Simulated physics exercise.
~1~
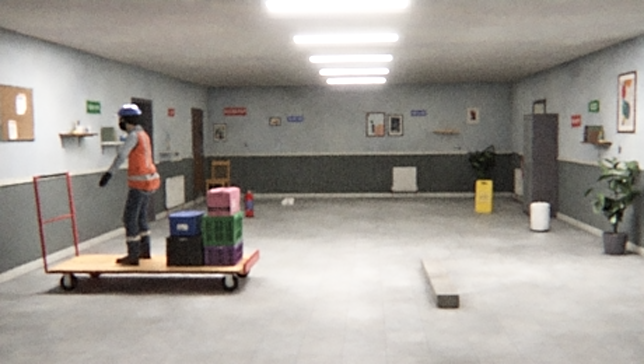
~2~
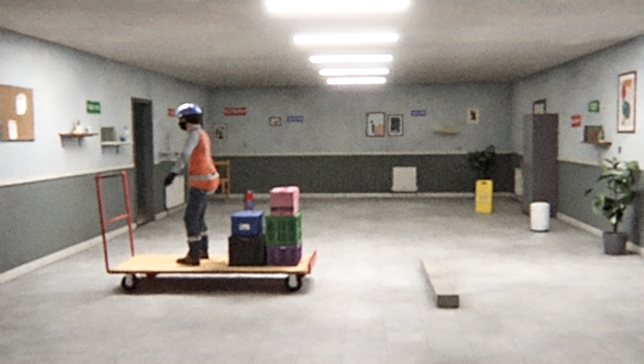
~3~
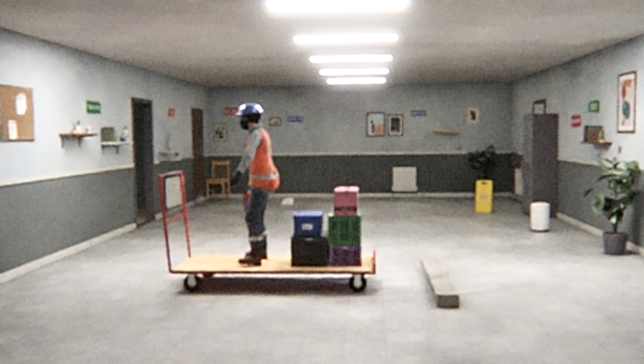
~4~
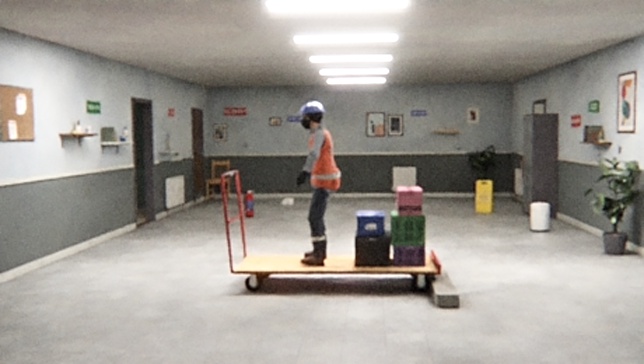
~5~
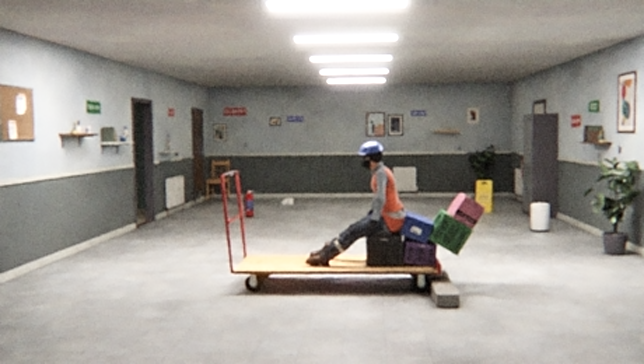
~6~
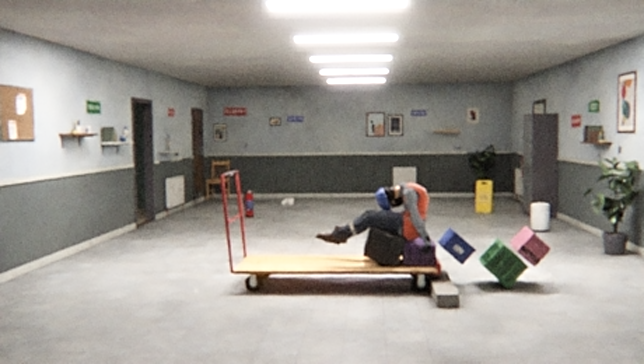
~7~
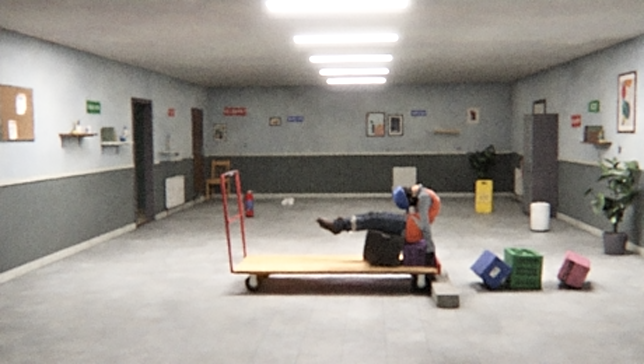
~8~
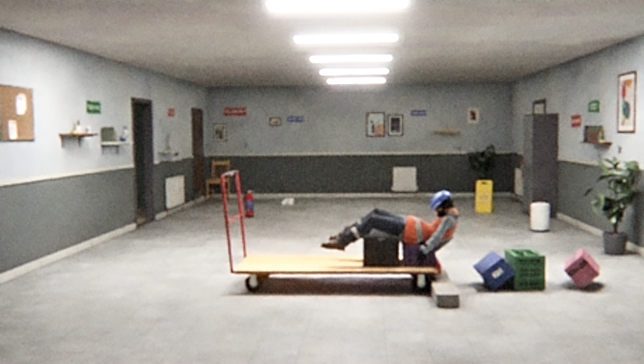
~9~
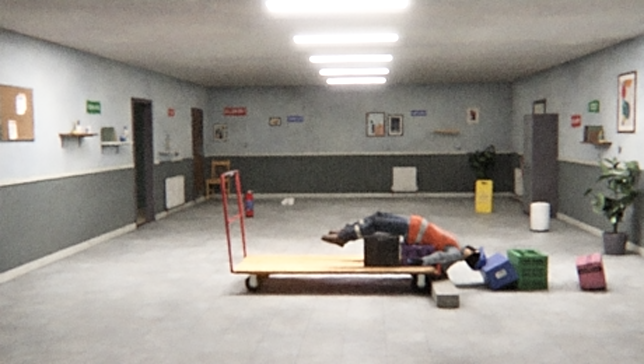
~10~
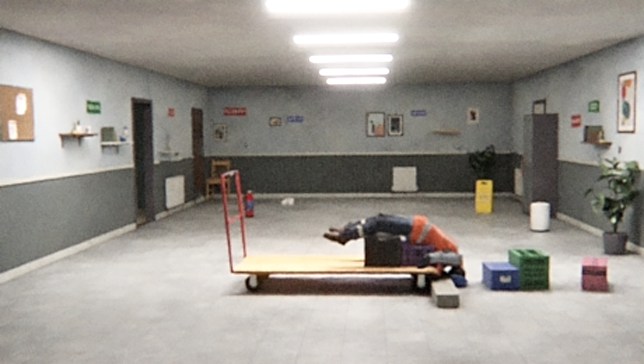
A trolley stops against a beam, spilling three crates forward as its rider topples over the rest.
